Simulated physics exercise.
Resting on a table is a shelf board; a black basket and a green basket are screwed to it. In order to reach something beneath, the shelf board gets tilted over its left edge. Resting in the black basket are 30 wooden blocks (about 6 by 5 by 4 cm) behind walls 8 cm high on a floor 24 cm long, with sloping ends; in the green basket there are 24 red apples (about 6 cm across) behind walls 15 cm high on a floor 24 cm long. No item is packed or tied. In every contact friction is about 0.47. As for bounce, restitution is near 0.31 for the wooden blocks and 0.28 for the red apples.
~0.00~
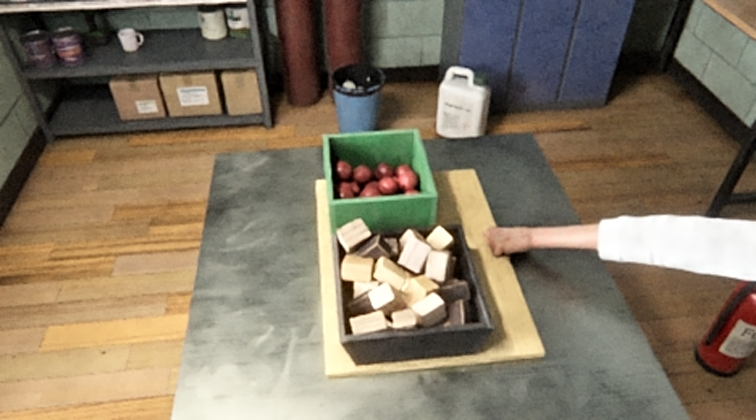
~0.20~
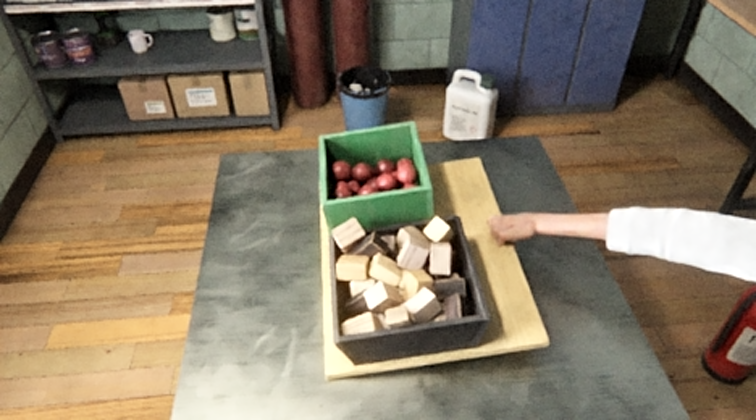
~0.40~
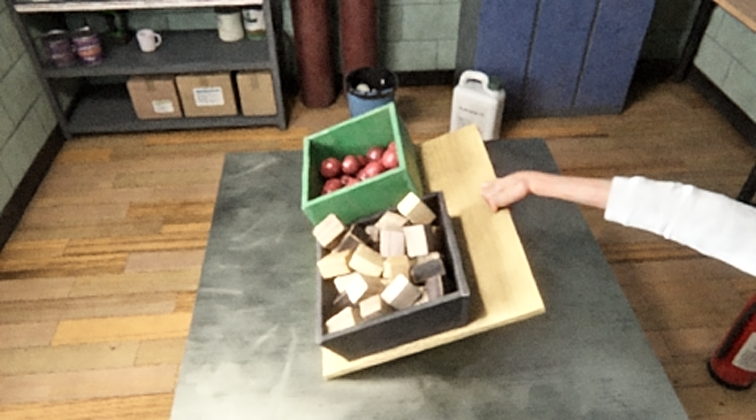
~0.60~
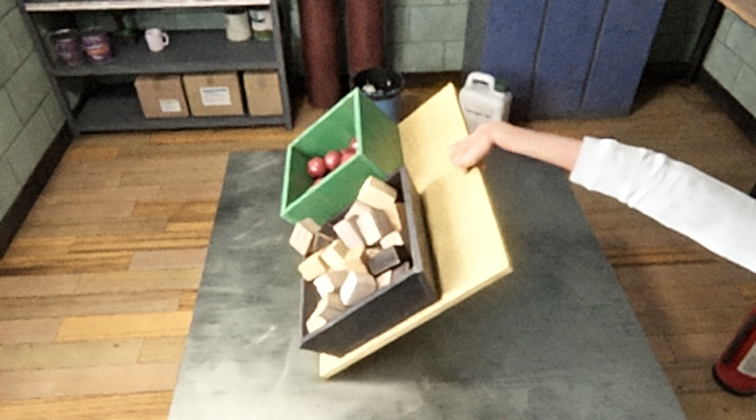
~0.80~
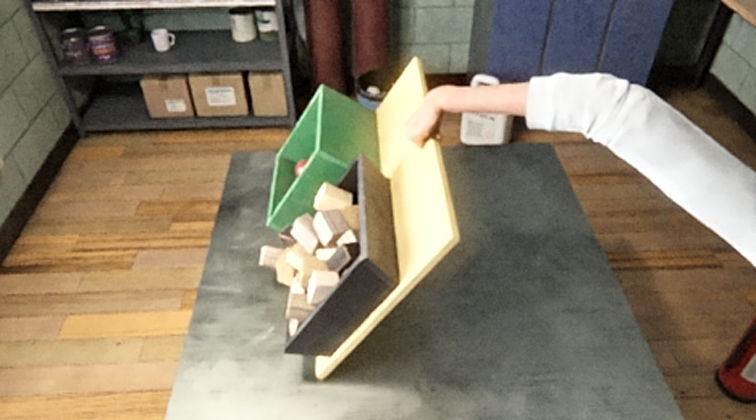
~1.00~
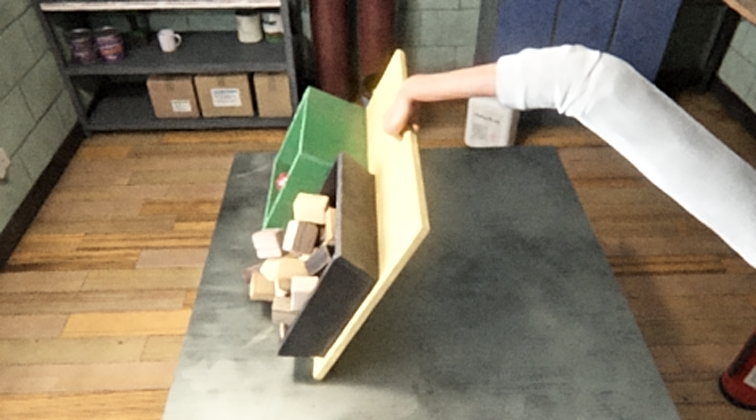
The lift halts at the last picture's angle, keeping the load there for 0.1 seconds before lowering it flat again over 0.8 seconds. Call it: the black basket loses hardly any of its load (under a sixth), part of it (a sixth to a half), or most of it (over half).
It loses part of it.
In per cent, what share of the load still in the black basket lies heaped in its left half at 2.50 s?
I'd say near 70 out of a hundred.
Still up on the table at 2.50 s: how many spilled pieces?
About 8.
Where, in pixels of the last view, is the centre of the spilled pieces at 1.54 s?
Estimated centre: Around (265, 293).
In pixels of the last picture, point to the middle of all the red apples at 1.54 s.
Centre approx. at (350, 184).
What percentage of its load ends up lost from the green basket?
Lost: Green basket 0 per cent.
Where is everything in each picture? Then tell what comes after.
In the first frame (places track the rim corner closest to us here; the camera moves round a little), black basket (345, 338); green basket (333, 202); tipped 0°; all still inside.
In the second frame, black basket (338, 339); green basket (327, 203); tipped 7°.
In the third frame, black basket (321, 339); green basket (307, 204); tipped 23°.
In the fourth frame, black basket (301, 342); green basket (285, 211); tipped 41°.
In the fifth frame, black basket (285, 347); green basket (269, 221); tipped 57°; 1 out, the lowest block at (276, 258).
In the sixth frame, black basket (278, 350); green basket (264, 226); tipped 64°; 3 out.
After 1.24 s, tilt 59°; the black basket is down by 5 of 30 and the green basket has all 24.
After 1.54 s, tilt 27°; the black basket is down by 9 of 30 and the green basket has all 24.
After 1.96 s, tilt 0°; the black basket is down by 9 of 30 and the green basket has all 24.
Final count (at 2.50 s), the black basket is down by 9 of 30 and the green basket has all 24. Asked share, 9 of 30, 30 per cent.
